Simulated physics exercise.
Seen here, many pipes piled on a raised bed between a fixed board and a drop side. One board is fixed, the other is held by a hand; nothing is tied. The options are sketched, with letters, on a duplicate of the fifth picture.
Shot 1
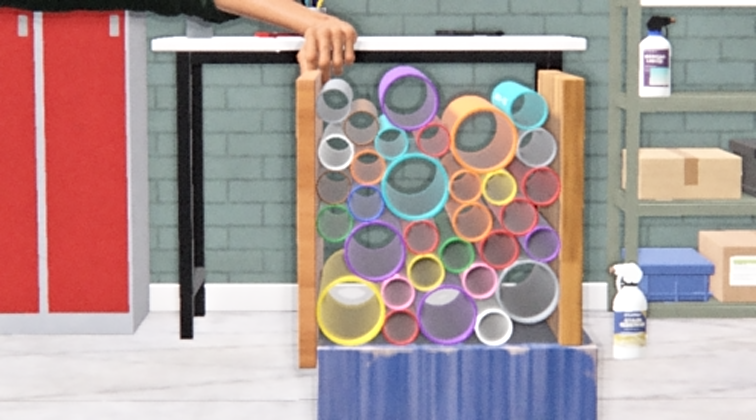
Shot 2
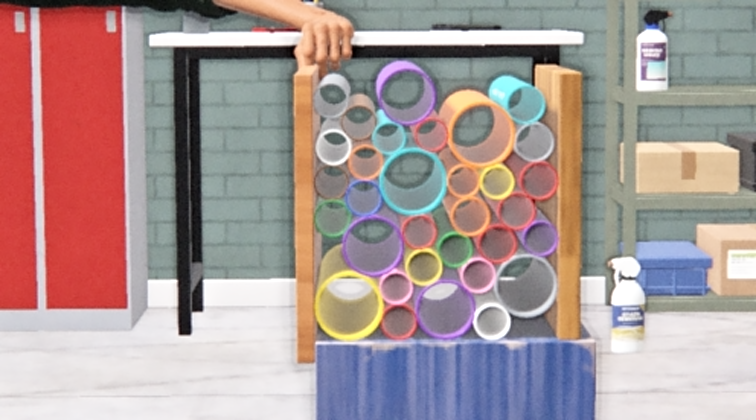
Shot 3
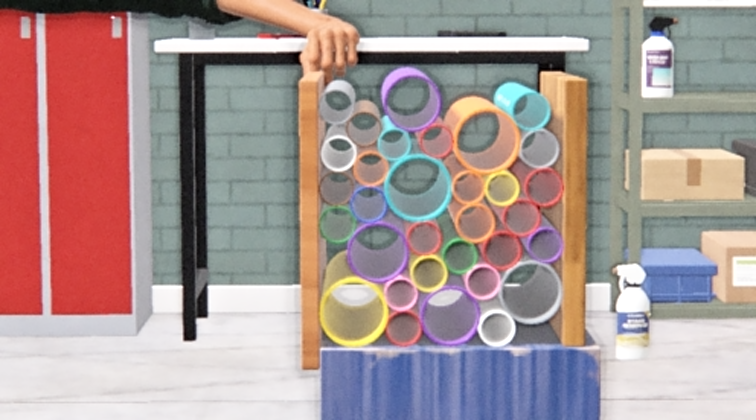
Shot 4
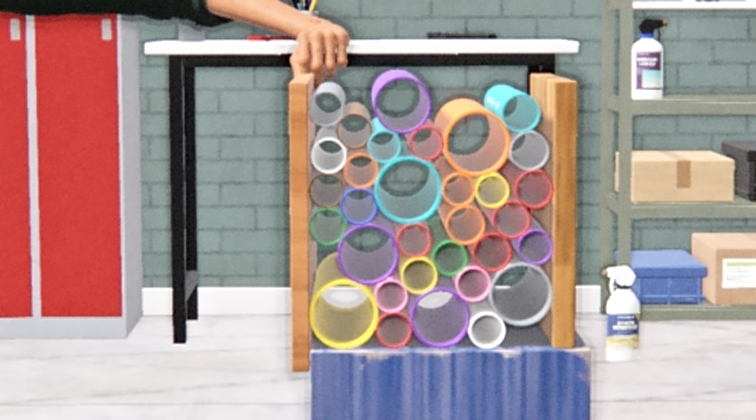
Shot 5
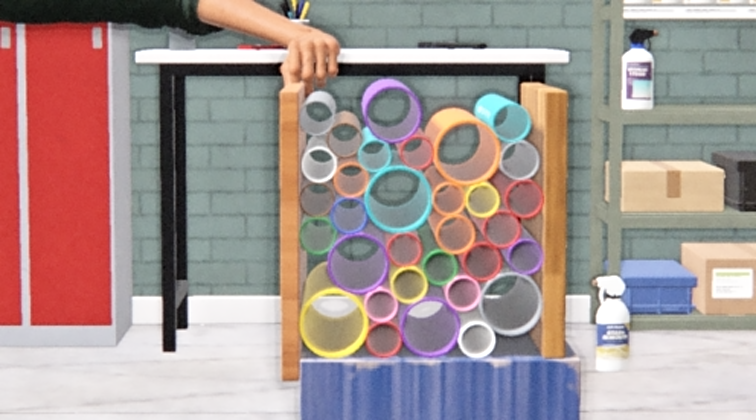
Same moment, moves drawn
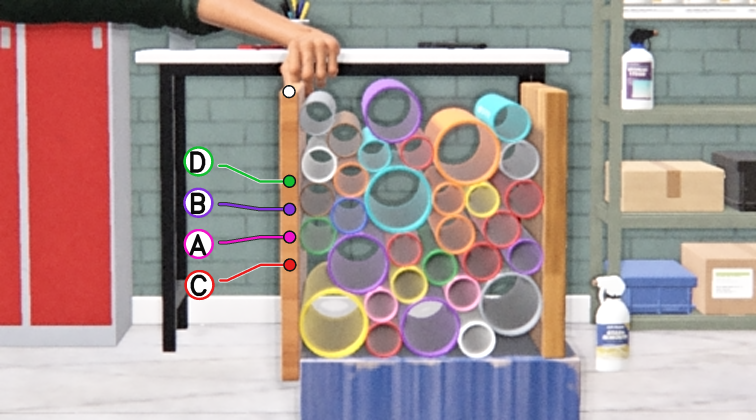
In a workshop, a hand gripping the left wooden board beside stacked colourful pipes above a blue base, the view shifting slightly.
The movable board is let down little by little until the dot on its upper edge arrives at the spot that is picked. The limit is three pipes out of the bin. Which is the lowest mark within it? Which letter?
B is the limit.
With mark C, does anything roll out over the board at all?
At C: Yes.
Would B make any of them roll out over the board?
Yes.
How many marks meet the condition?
Two of the four.
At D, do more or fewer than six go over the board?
Fewer than six.
On the copy, A at (290, 237); B at (290, 210); C at (290, 265); D at (290, 182); the white dot at (289, 92).
On B. First, top of the board (299, 146).
Then, top of the board (299, 207).
Finally, top of the board (299, 209), two out over the board.
By contrast, A more than three out over the board; C more than three out over the board; D none out over the board.
